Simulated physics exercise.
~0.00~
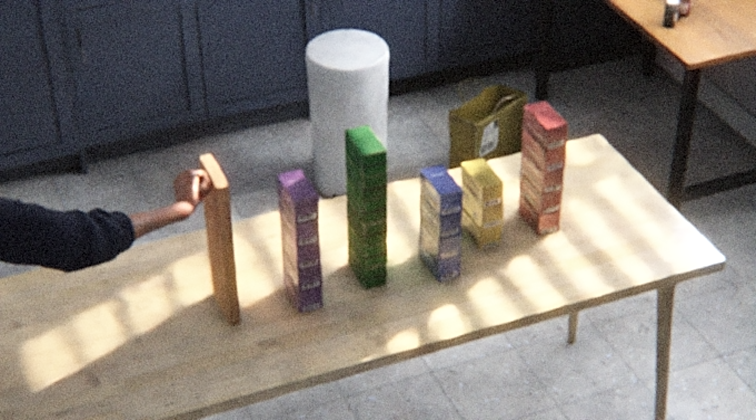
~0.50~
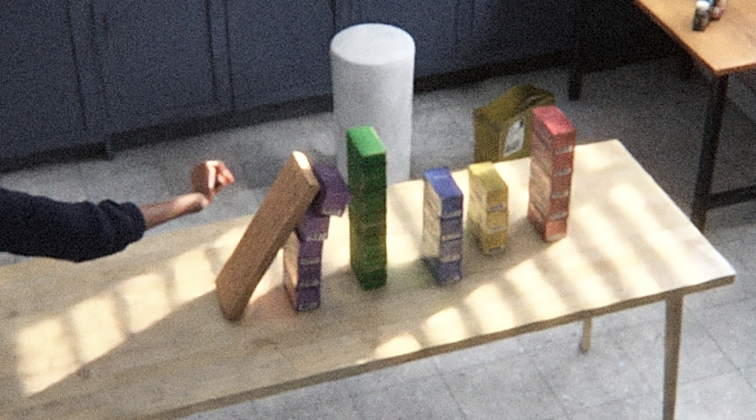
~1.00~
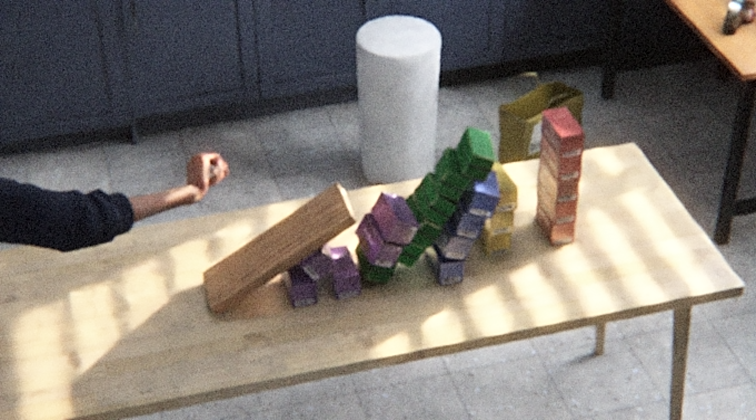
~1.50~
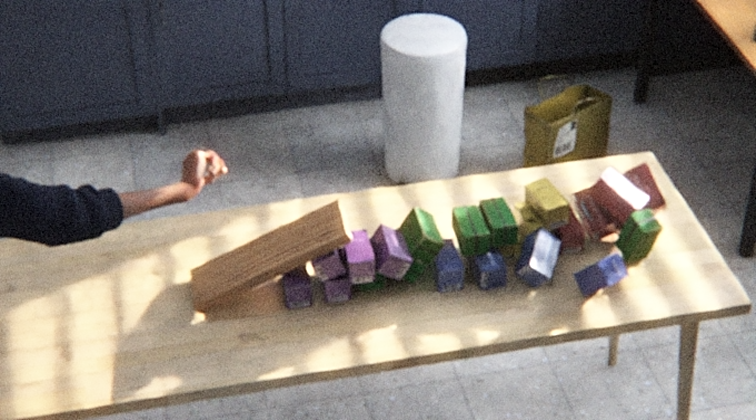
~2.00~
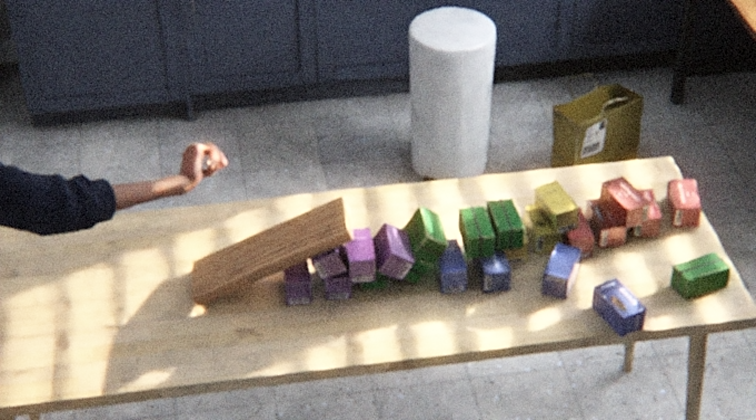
A wooden board, tipped by a hand, fell right into a row of coloured stacks, toppling the purple, then green, blue and yellow, and finally the red, until it rested slanted against purple pieces with the rest scattered along the table.
